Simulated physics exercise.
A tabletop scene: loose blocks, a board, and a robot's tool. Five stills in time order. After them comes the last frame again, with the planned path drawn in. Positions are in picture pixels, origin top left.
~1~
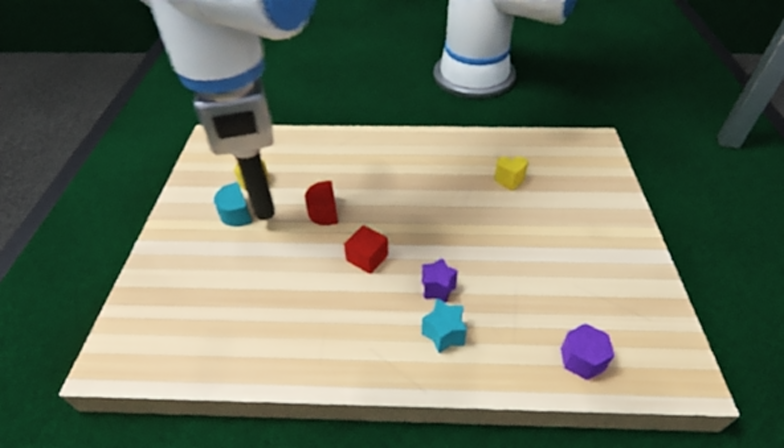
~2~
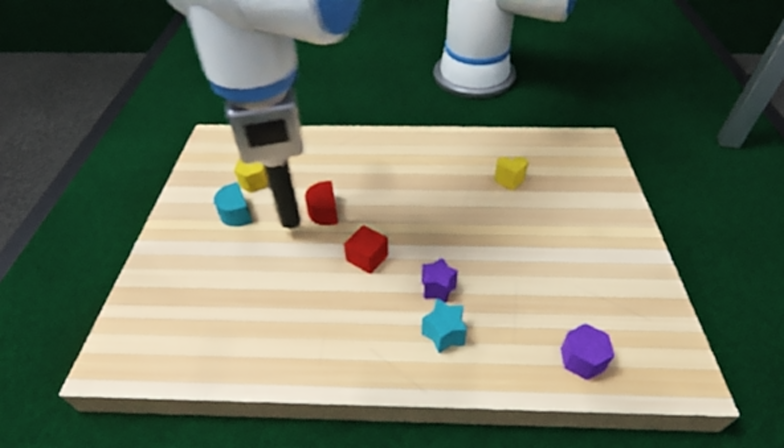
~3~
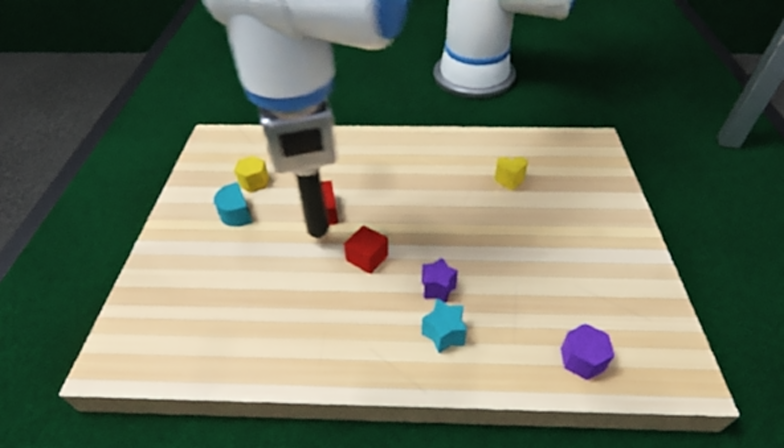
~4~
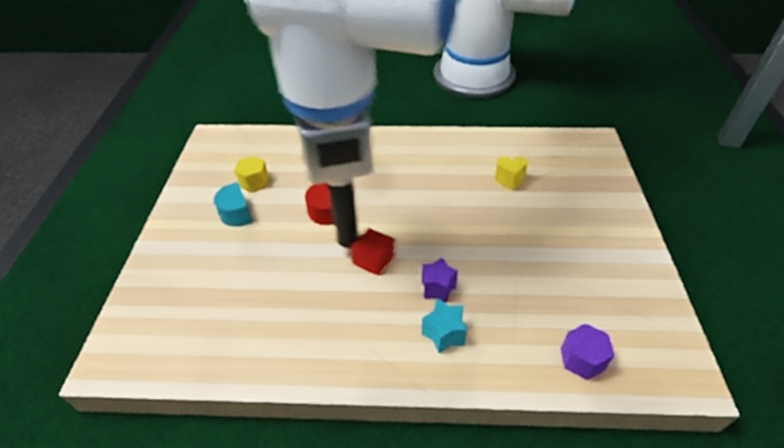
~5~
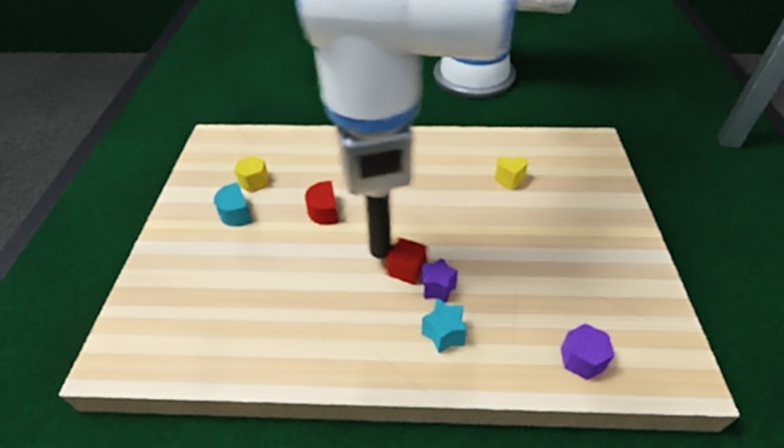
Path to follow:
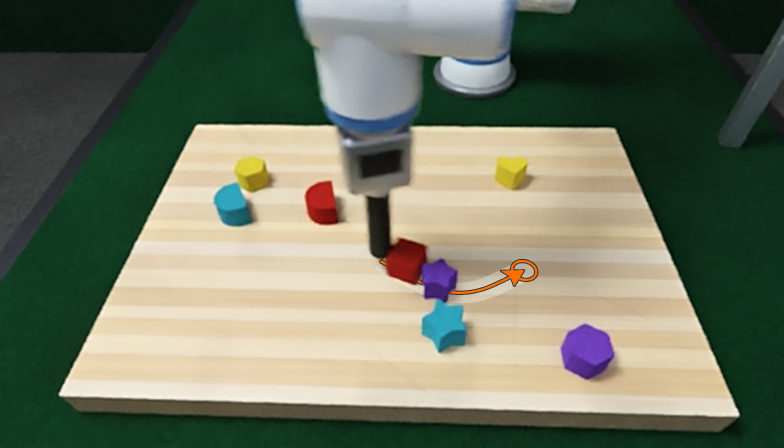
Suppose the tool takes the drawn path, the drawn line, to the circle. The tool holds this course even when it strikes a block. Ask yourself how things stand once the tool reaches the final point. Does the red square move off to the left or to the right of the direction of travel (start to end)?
Slides left.
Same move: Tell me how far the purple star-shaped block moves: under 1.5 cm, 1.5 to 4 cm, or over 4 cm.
That one ends up more than 4 cm from where it is now.
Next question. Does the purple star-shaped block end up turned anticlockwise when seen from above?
It seems not.
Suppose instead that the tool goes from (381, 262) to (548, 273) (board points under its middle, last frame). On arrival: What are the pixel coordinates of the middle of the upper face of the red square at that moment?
When the path ends, it will be at (476, 274).
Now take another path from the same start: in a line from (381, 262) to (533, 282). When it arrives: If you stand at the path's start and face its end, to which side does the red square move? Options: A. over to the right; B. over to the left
Choice A: Over to the right.
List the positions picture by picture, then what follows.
The first picture shows tool's lower end (265, 213); red square (366, 240); purple star-shaped block (439, 272); turquoise star-shaped block (446, 317).
The second picture shows tool (291, 221); blocks still.
The third picture shows tool (318, 230); blocks still.
The fourth picture shows tool (348, 240); red square (373, 243).
The fifth picture shows tool (381, 250); red square (407, 252); purple star-shaped block (439, 272); turquoise star-shaped block (446, 317).
Drawn move, from (381, 262) by way of (426, 285) and (479, 290) to (524, 270).
On the path given first. One third of the way, tool (427, 274); red square (456, 263), turned 40° anticlockwise; purple star-shaped block (481, 285), turned 70° clockwise.
Two thirds of the way, tool (482, 279); red square (491, 252), turned 90° anticlockwise; purple star-shaped block (502, 291).
At the end, tool (527, 259); red square (503, 237), turned 140° anticlockwise; purple star-shaped block (507, 290), turned 150° clockwise; turquoise star-shaped block still.
